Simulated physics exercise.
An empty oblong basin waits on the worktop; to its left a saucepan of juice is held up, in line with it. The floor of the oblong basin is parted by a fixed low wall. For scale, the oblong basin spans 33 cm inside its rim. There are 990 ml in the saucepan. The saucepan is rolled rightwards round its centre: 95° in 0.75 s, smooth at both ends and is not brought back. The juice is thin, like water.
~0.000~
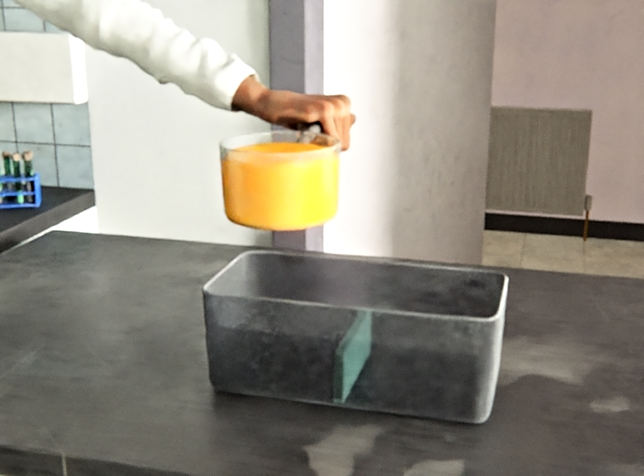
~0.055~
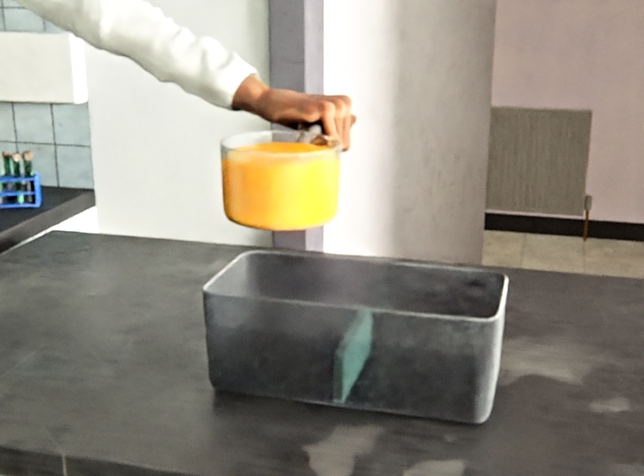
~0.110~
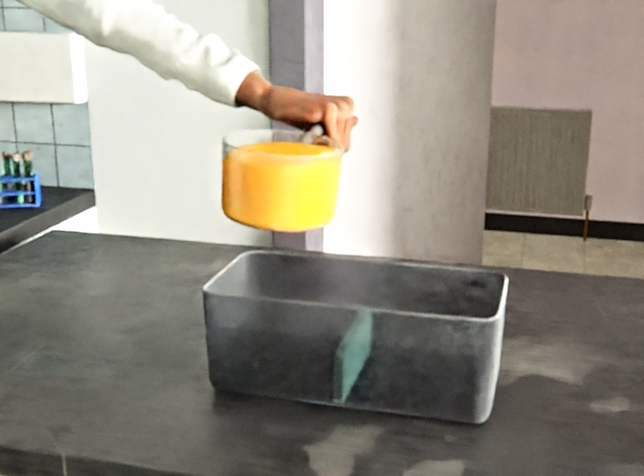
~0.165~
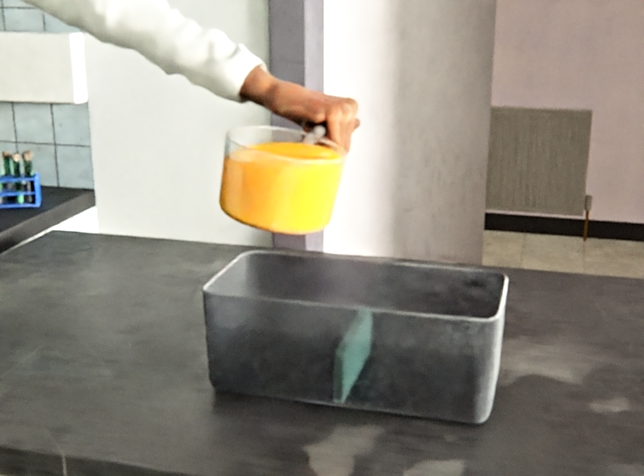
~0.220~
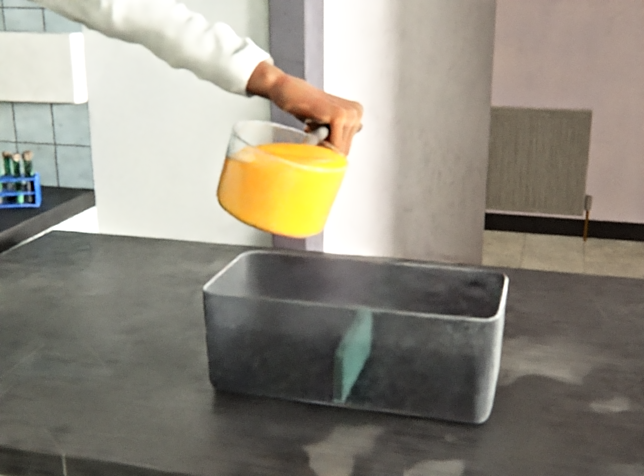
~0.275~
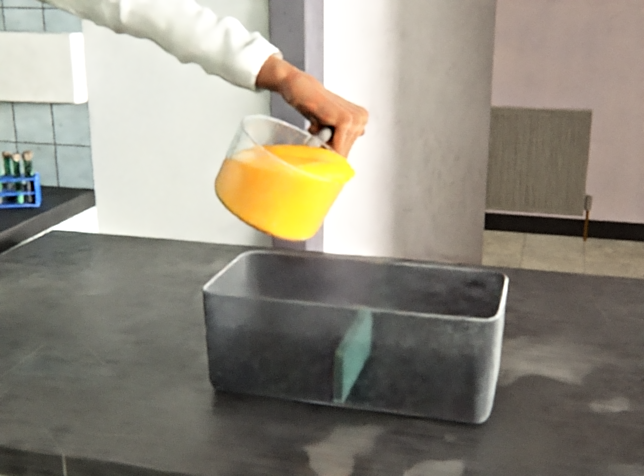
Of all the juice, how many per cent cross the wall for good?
The far part has some 94 per cent.
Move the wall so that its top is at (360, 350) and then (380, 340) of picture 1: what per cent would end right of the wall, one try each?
First 85, then 65 per cent.
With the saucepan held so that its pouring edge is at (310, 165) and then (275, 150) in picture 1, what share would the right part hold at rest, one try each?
First 55, then 10 per cent.
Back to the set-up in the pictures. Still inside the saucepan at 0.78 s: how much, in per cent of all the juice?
About 14 per cent.
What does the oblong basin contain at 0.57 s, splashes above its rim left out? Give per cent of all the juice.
Some 22 per cent.
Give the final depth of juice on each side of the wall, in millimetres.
Some 2 mm on the left and 38 mm on the right.
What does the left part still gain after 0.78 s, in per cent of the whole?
Near 3 in a hundred.
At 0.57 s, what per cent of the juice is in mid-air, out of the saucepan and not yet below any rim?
Near 30 in a hundred.
Then, 0.57 s in, the tilt is 82° and 47 per cent is still to pour, 0 is left of the wall and 22 right of it.
Then, 0.78 s in, the tilt is 95° and 14 per cent is still to pour, 2 is left of the wall and 76 right of it.
Then, 1.01 s in, the tilt is 95° and 4 per cent is still to pour, 3 is left of the wall and 90 right of it.
Then, 1.25 s in, the tilt is 95° and 1 per cent is still to pour, 4 is left of the wall and 94 right of it.
Finally, 5 per cent lies left of the wall, 94 right of it and 1 outside.
